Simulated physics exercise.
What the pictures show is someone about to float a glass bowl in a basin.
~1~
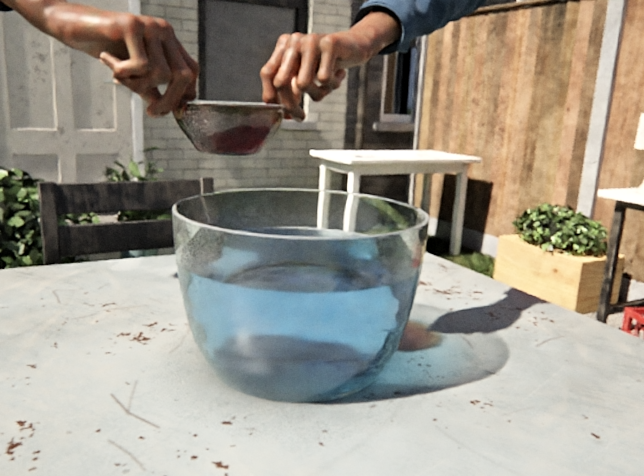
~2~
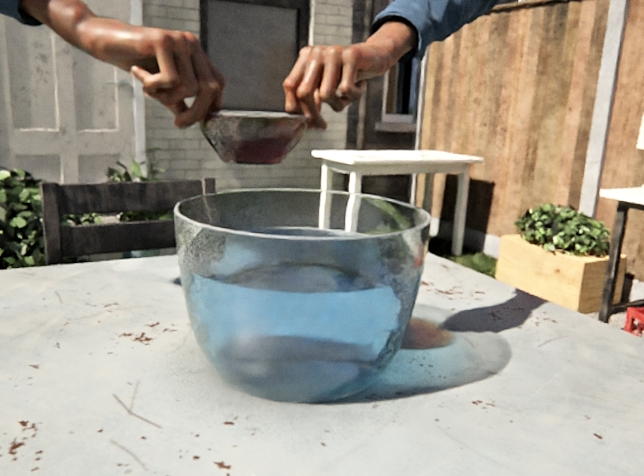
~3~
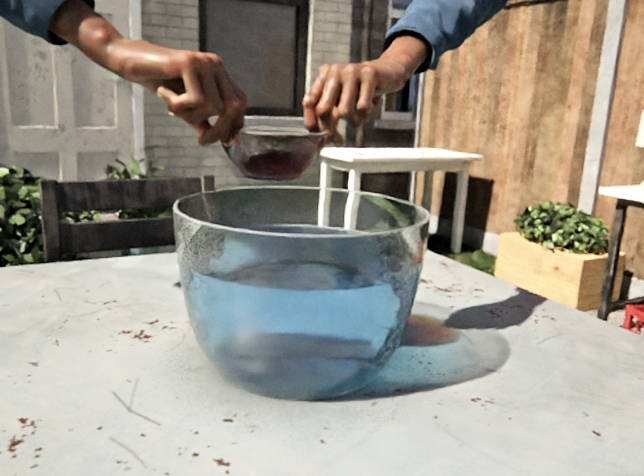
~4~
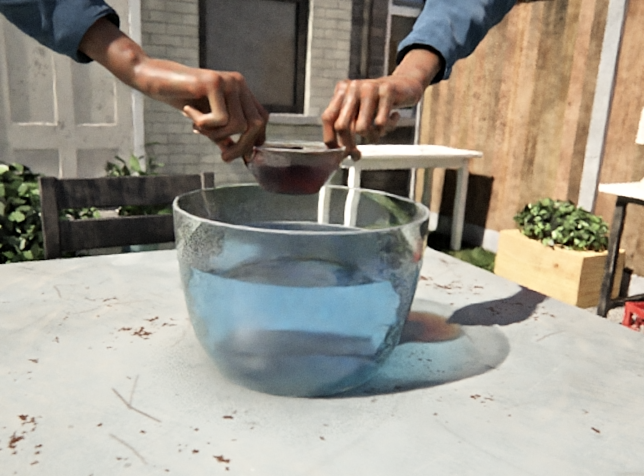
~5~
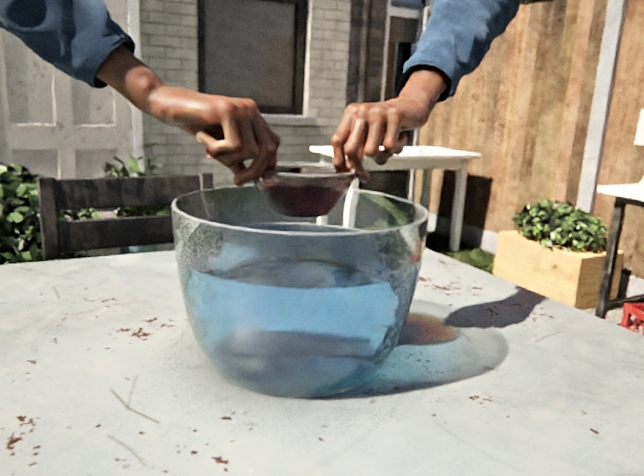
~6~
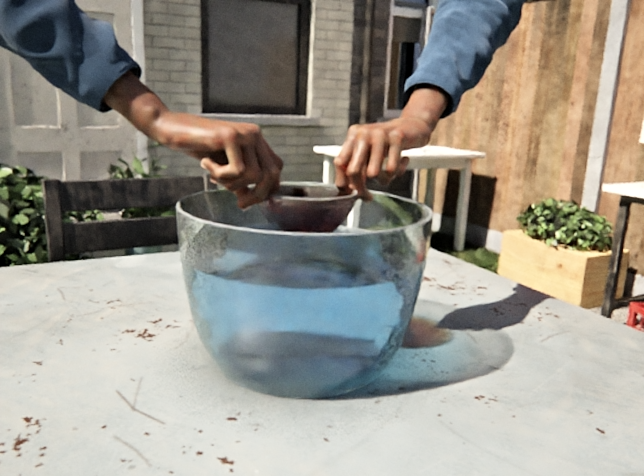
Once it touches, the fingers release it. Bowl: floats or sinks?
Sunk.
Next, the bowl dips into the water.
After that, water pours in over its rim.
Finally, the bowl lies on the bottom.
